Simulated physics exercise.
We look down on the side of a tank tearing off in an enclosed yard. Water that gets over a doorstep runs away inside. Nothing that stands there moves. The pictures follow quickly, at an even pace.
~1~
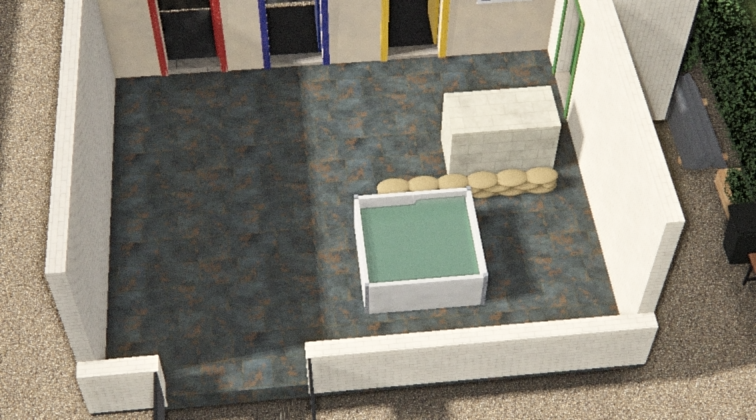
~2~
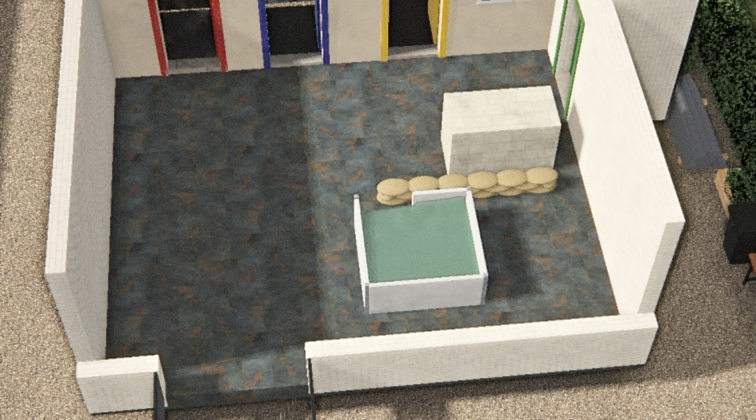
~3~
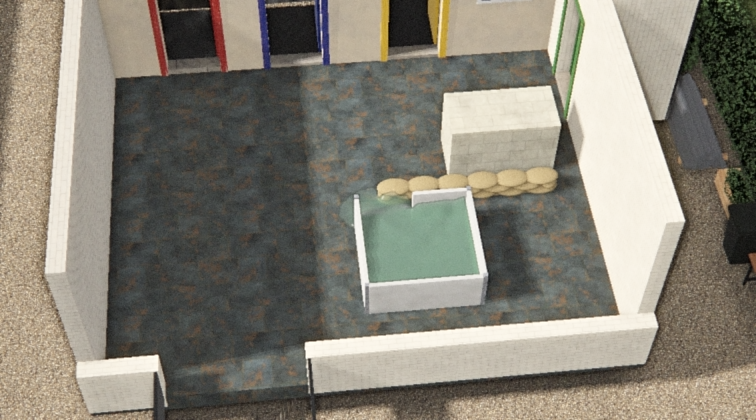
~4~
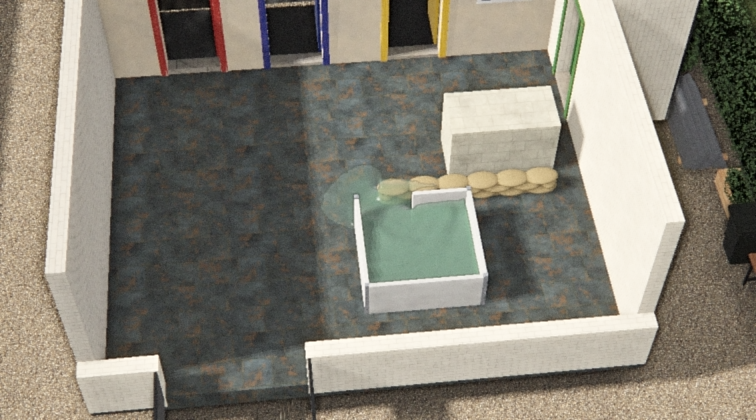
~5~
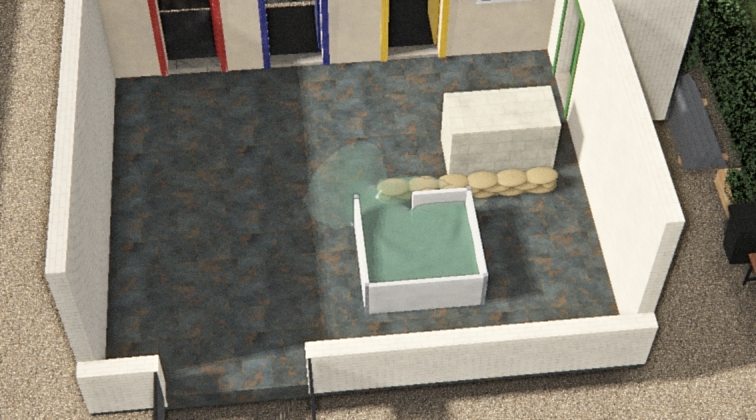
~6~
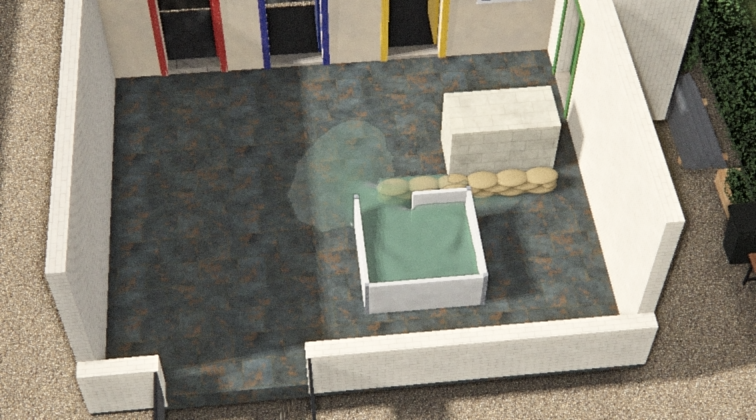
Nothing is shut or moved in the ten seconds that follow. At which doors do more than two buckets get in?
One by one: The red door admits no more than that; the yellow door admits no more than that; the blue door lets in a lot; the green door admits no more than that.
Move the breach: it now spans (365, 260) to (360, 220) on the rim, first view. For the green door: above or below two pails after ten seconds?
In short: Green takes less.
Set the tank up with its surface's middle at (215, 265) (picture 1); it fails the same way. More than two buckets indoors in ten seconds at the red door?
Then: Red door is over.
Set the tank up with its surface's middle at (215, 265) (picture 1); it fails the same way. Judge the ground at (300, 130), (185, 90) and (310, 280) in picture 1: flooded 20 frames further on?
In that order: Flooded, under water, free of water.
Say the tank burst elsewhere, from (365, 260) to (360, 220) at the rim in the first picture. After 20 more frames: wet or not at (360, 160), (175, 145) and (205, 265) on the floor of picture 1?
One after the other: No water, flooded, under water.
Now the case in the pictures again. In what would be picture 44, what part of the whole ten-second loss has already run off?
Close to 70 %.
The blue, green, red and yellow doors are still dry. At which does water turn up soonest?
That is the one in blue.
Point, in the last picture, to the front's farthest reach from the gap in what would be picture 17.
Near (159, 87).
A moment on, water covers 25 % of the floor; the red door not reached, the yellow door not reached, the blue door wet at the sill, nothing in, the green door not reached.
Next, water covers 40 % of the floor; the red door wet at the sill, nothing in, the yellow door not reached, the blue door under two buckets in, the green door not reached.
Then, water covers 50 % of the floor; the red door wet at the sill, nothing in, the yellow door wet at the sill, nothing in, the blue door over two buckets in, the green door wet at the sill, nothing in.
Later, water covers 60 % of the floor; the red door wet at the sill, nothing in, the yellow door wet at the sill, nothing in, the blue door over two buckets in, the green door wet at the sill, nothing in.
In the end, water covers 95 % of the floor; the red door wet at the sill, nothing in, the yellow door wet at the sill, nothing in, the blue door over two buckets in, the green door wet at the sill, nothing in.
